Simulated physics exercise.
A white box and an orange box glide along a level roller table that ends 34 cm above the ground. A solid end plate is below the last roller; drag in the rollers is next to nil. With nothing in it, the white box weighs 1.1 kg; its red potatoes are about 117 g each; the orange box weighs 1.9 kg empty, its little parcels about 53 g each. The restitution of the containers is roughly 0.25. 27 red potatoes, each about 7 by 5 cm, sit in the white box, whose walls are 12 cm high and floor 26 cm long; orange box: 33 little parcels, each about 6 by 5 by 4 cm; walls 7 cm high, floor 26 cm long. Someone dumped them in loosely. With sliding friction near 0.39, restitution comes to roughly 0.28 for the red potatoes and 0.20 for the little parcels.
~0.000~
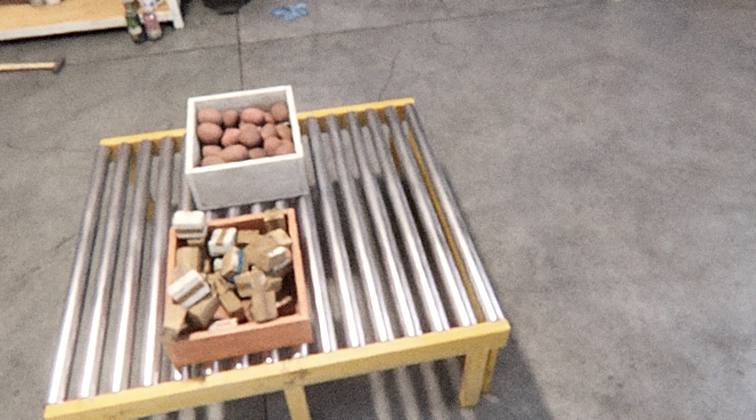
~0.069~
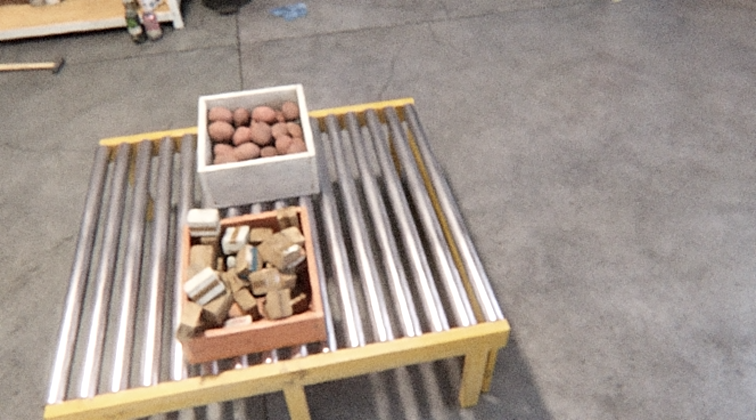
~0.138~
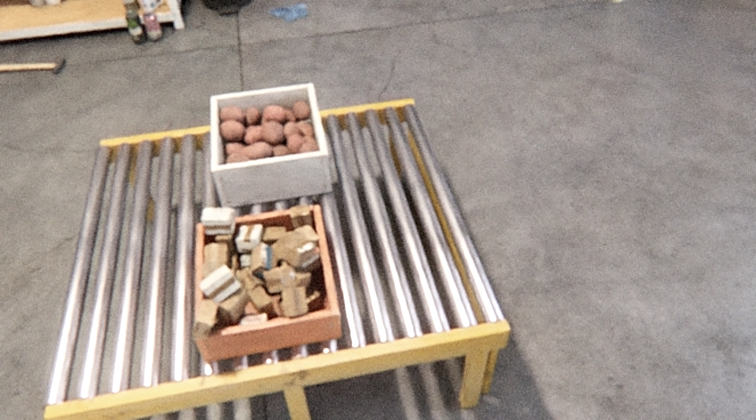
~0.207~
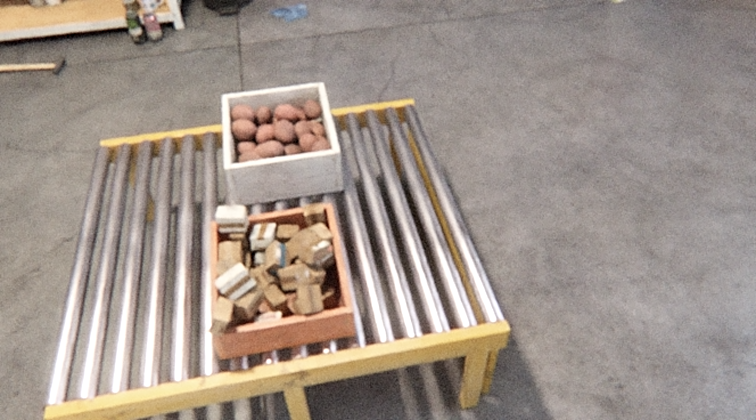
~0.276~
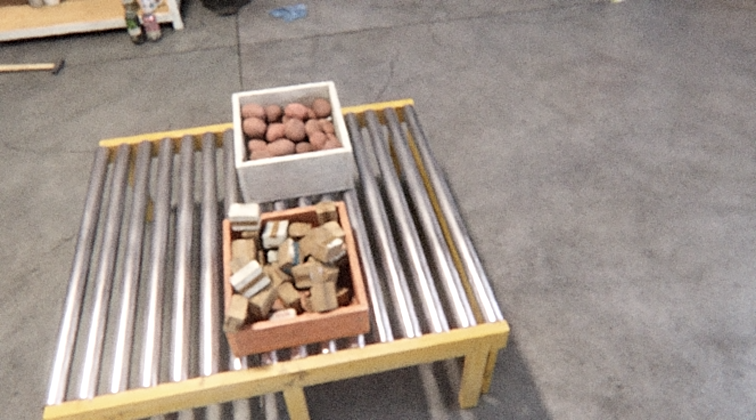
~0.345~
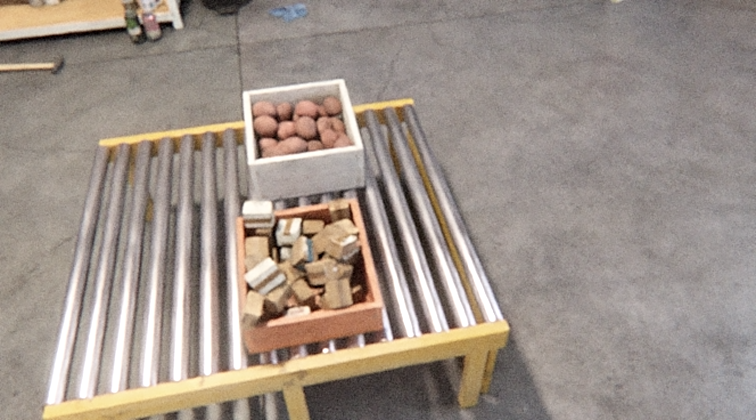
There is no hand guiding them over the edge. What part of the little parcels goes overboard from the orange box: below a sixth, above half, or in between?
It sheds over half of them.
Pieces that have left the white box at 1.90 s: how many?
The white box is at around 16.
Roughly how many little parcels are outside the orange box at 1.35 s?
Around 0 of them, I'd say.
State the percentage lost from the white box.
For the white box, roughly 60 percent.
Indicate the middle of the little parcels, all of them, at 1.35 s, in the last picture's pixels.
Centre approx. at (488, 232).
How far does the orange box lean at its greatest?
100°.
After 0.82 s, the leading end passes the last roller.
After 1.35 s, the white box leans 22° with 0 of 27 out and the orange box is level with 0 of 33 out.
After 1.55 s, the white box leans 78° with 0 of 27 out and the orange box leans 43° with 4 of 33 out.
After 1.90 s, the white box has gone over with 16 of 27 out and the orange box has gone over with 18 of 33 out.
When it is over (at 2.91 s), the white box has gone over with 17 of 27 out and the orange box leans 50° with 25 of 33 out. Asked share, 25 of 33, 76 per cent.
